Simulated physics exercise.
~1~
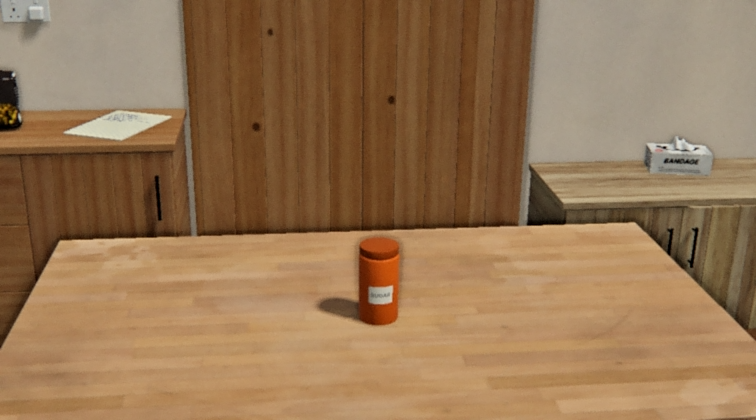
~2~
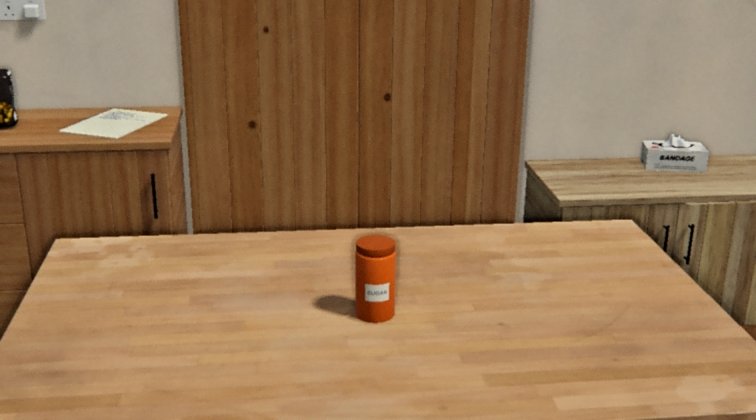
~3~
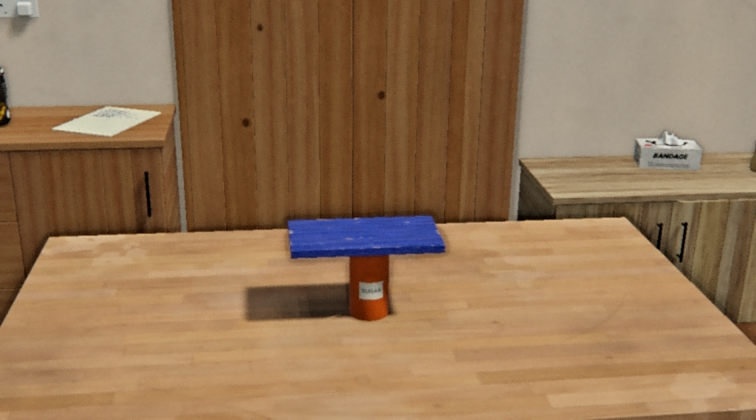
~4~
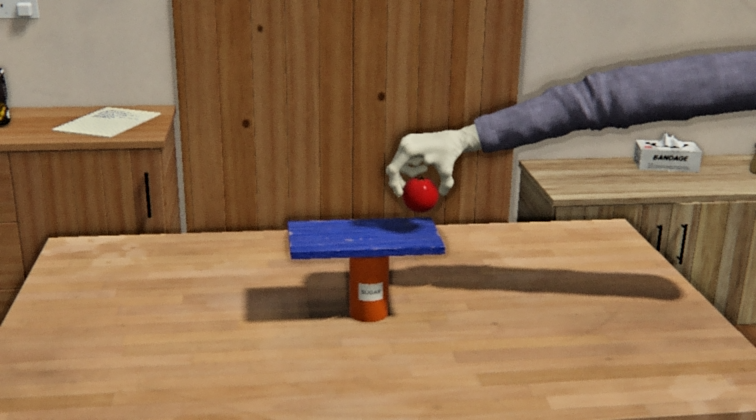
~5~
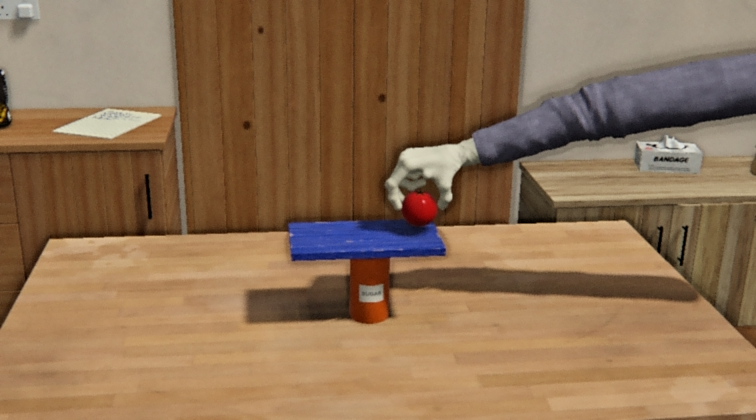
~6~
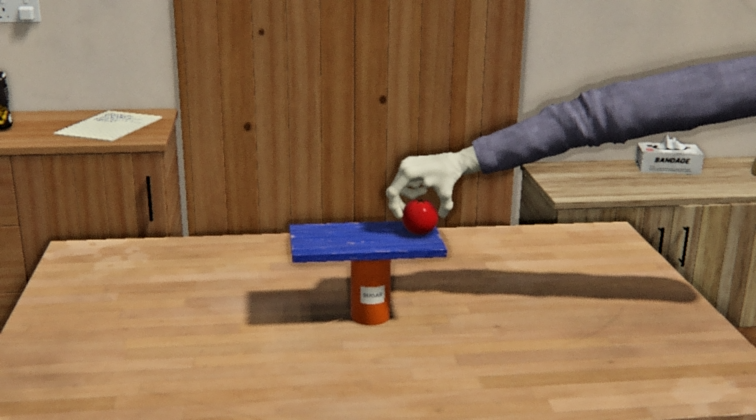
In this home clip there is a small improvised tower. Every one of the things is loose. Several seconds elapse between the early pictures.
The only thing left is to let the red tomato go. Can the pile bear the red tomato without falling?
I predict the stack will bear it.
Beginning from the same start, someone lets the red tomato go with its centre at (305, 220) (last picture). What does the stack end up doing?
Outcome: Collapse.
Then, 0.20 s past the last view, nothing moves.
Then, 0.50 s past the last view, red tomato resting near (420, 217).
Finally, all 3 still in place. Final places as the last picture's camera would see them, red tomato near (420, 217). The stack stays up.
